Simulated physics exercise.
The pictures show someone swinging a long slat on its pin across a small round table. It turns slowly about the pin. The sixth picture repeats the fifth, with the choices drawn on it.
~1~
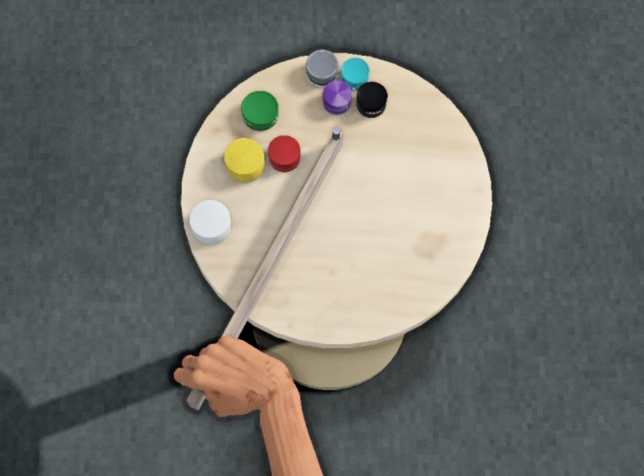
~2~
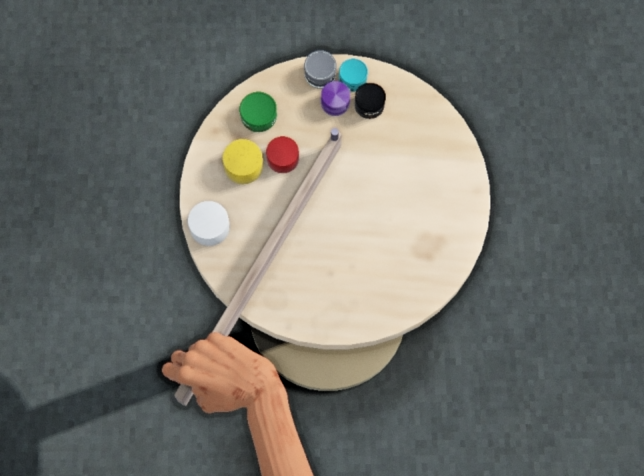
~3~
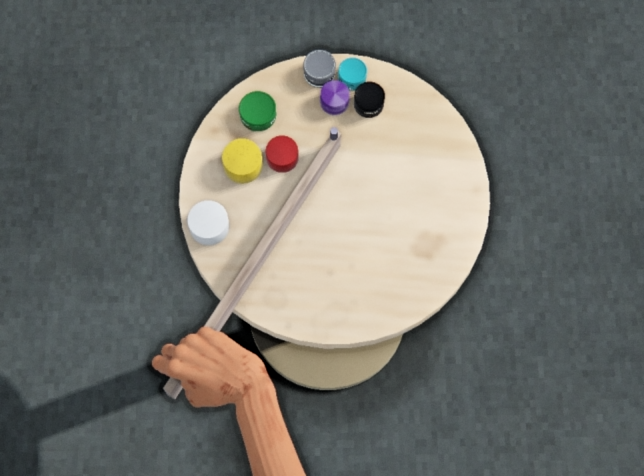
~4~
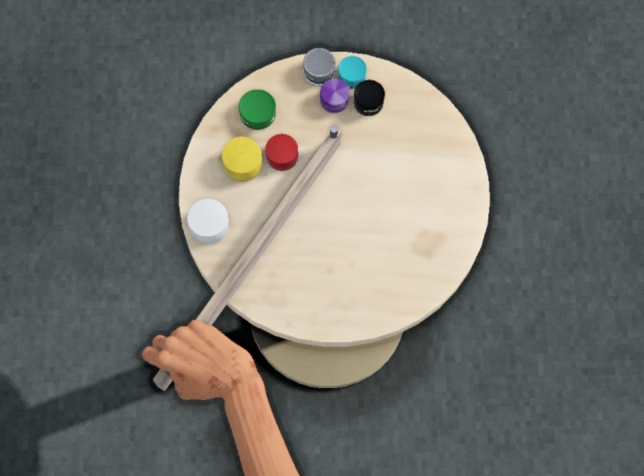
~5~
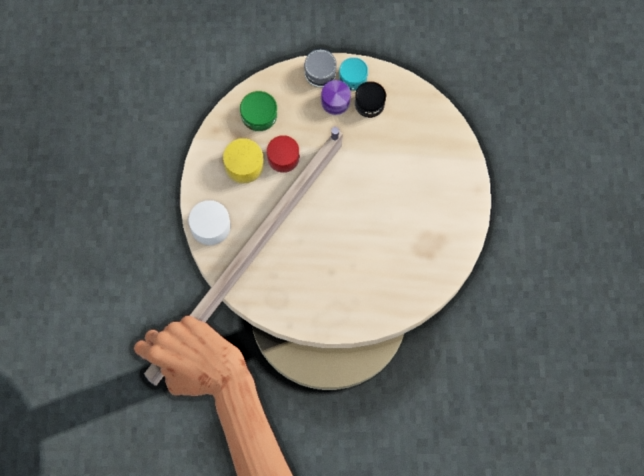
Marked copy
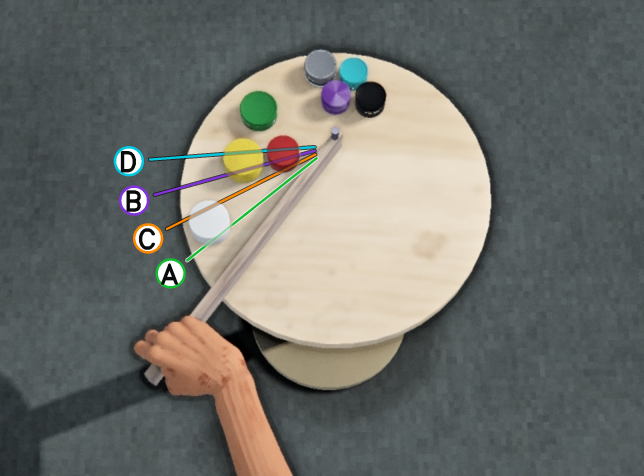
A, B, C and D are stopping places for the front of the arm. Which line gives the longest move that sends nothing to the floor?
C is the last safe line.
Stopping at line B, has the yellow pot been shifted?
Yes.
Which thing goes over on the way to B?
It is the white tin.
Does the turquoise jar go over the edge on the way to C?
No.
On the marked copy, A at (253, 208); B at (235, 173); C at (242, 191); D at (233, 153).
Following C. Soon after the start, arm (259, 205); grey tin (321, 69); white tin (210, 223).
Later, arm (247, 191); white tin (194, 205); grey tin (321, 69).
In the end, arm (242, 183); white tin (187, 194); red pot (281, 151); nothing has fallen.
As for the rest, A is safe but short; B drops the white tin; D drops the white tin.
